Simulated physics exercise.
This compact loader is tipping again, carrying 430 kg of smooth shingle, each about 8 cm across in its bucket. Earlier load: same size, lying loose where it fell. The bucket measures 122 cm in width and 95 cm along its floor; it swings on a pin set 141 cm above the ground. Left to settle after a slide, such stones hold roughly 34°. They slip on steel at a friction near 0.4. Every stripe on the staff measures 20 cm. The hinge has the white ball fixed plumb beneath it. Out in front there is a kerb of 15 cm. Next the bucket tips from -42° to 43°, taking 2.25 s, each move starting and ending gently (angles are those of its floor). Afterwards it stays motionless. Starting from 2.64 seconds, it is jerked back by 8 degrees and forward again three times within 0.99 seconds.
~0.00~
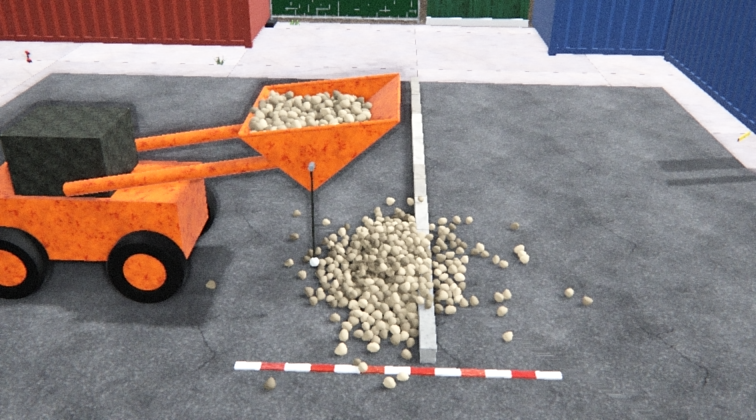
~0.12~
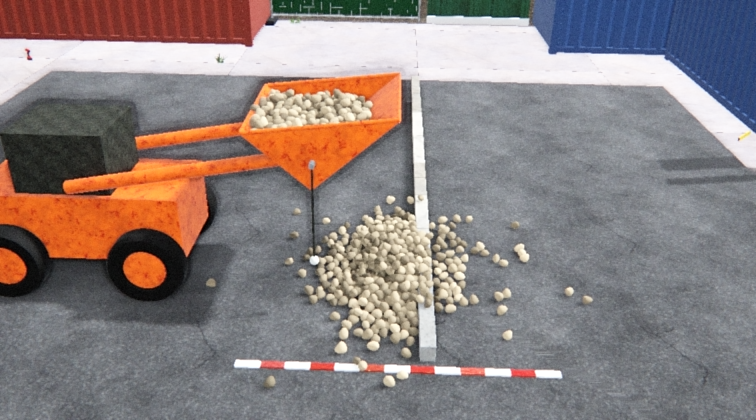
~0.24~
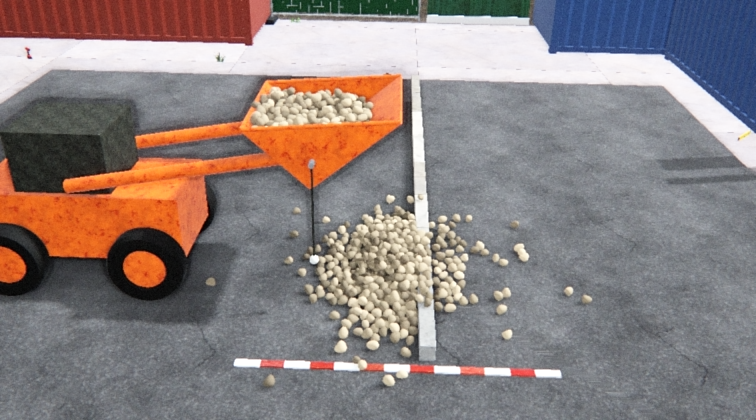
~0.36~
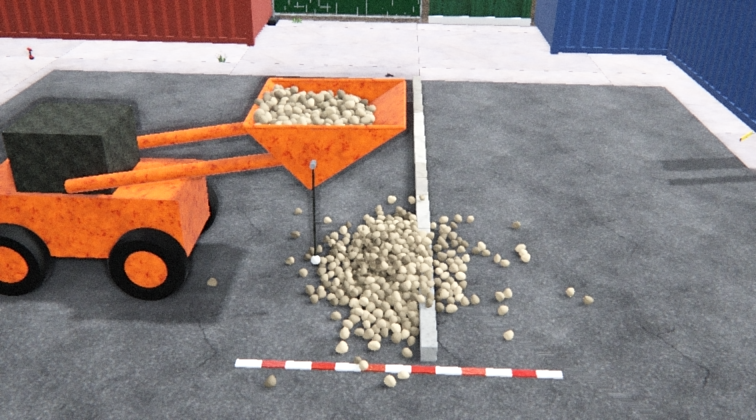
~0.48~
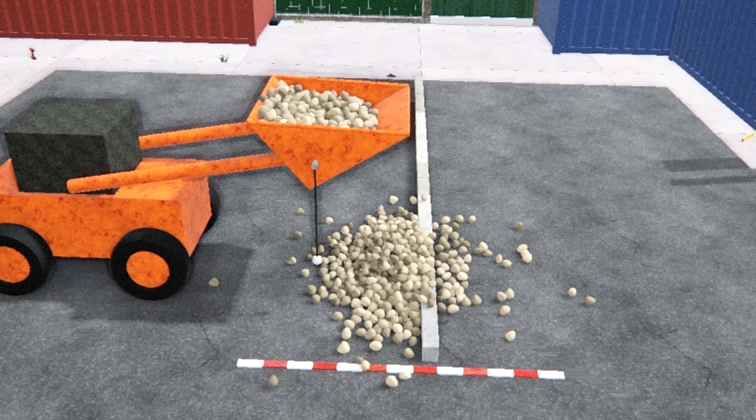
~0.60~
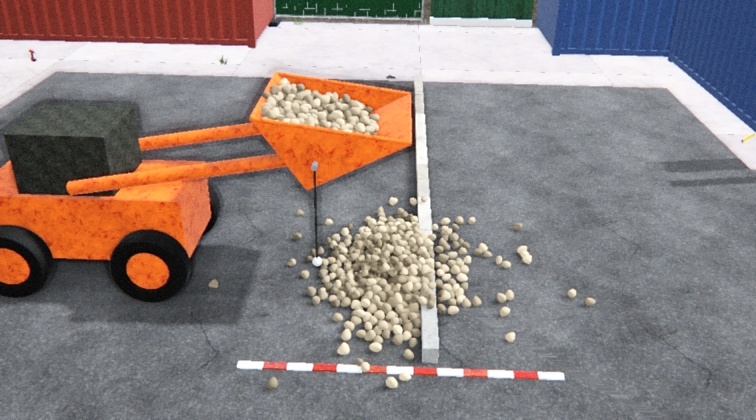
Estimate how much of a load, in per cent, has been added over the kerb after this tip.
Roughly 62 per cent of a load has been added.
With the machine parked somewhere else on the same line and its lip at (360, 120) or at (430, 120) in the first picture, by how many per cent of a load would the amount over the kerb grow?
First place: Roughly 20 %; second place: Roughly 95 %.
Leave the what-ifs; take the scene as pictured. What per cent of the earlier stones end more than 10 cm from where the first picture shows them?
Some 15 percent, give or take.
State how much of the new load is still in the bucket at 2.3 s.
About 5 percent is still in there.
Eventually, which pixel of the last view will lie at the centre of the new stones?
Near (447, 263).
After 1.7 s the floor is at 30°; in per cent of one load, 90 in the bucket, 99 on this side of the kerb, 11 over the kerb; the foremost stones are at (533, 267).
After 2.3 s the floor is at 43°; in per cent of one load, 6 in the bucket, 144 on this side of the kerb, 49 over the kerb; the foremost stones are at (543, 273).
After 4.1 s the floor is at 43°; in per cent of one load, 0 in the bucket, 126 on this side of the kerb, 73 over the kerb; the foremost stones are at (618, 285).
After 6.8 s the floor is at 43°; in per cent of one load, 0 in the bucket, 126 on this side of the kerb, 73 over the kerb; the foremost stones are at (618, 285). Net gain over the kerb, 62.
